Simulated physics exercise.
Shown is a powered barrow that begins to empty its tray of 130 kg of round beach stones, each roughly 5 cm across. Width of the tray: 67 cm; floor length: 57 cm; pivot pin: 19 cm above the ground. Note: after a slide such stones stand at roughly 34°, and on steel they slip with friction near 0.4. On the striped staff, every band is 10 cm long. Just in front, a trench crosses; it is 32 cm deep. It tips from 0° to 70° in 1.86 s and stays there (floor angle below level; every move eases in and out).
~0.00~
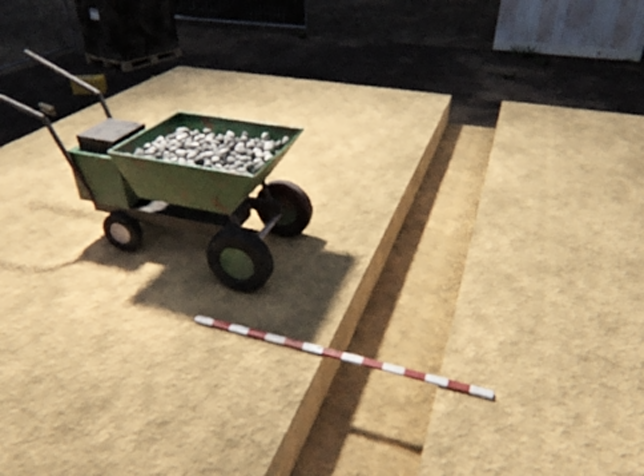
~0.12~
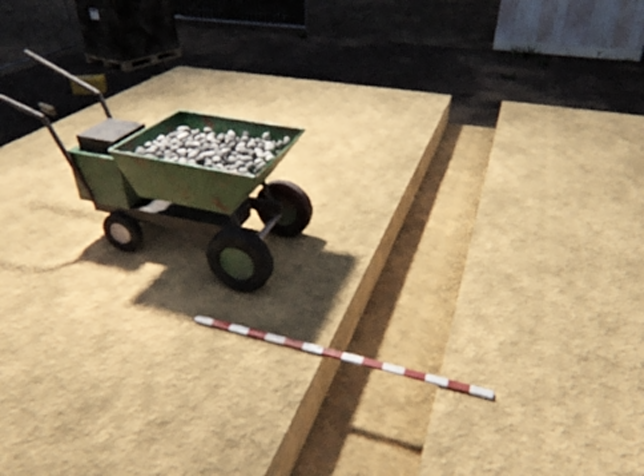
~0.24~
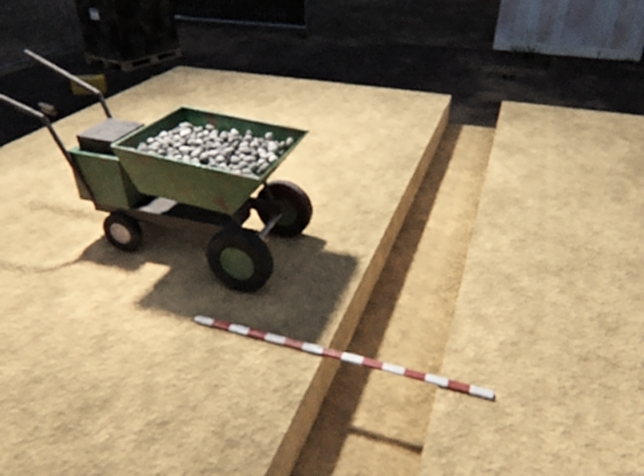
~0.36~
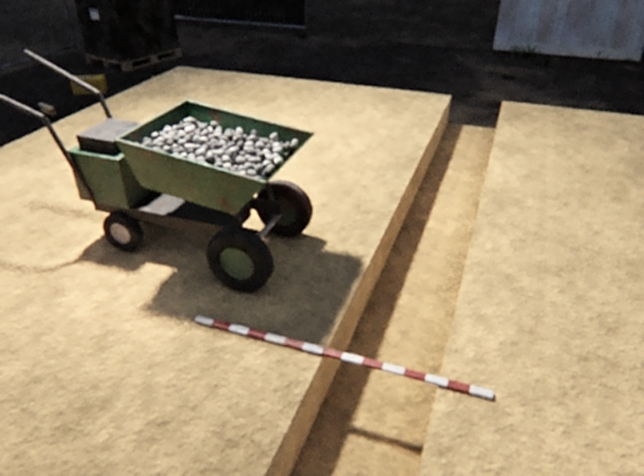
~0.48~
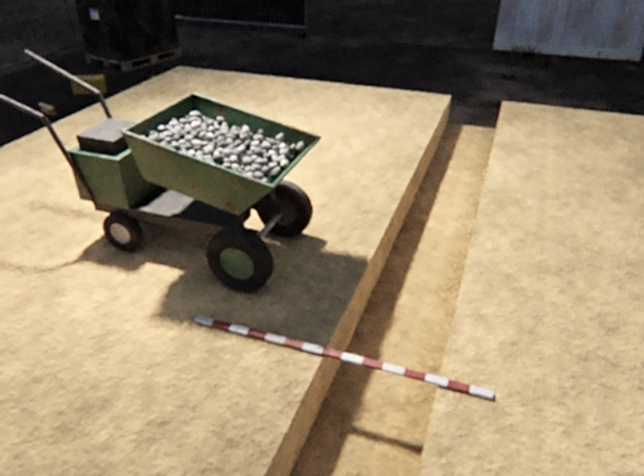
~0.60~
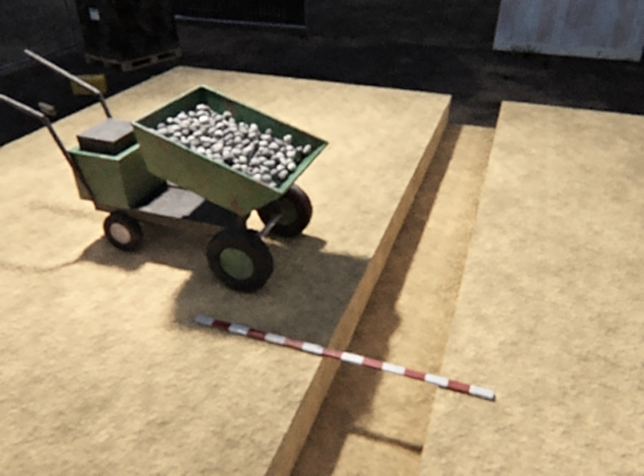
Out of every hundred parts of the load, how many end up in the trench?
Close to 100 in a hundred.
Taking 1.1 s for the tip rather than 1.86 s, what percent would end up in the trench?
Roughly 100 per cent would.
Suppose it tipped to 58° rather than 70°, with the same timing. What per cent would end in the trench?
Share in trench: Approx. 75%.
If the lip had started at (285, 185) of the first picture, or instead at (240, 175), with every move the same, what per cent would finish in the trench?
Around 100 and then 100 percent.
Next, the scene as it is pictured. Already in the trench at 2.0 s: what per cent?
Roughly 60% by that time.
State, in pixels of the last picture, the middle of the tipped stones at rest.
Around (403, 325).
After 1.4 s the floor is at 59°; 99 % in the tray, 1 % short of the trench, 1 % in the trench; the foremost stones are at (359, 247).
After 2.0 s the floor is at 70°; 40 % in the tray, 1 % short of the trench, 59 % in the trench; the foremost stones are at (446, 341).
After 2.3 s the floor is at 70°; 17 % in the tray, 1 % short of the trench, 82 % in the trench; the foremost stones are at (443, 353).
After 4.3 s the floor is at 70°; 0 % in the tray, 100 % in the trench; the foremost stones are at (445, 345).
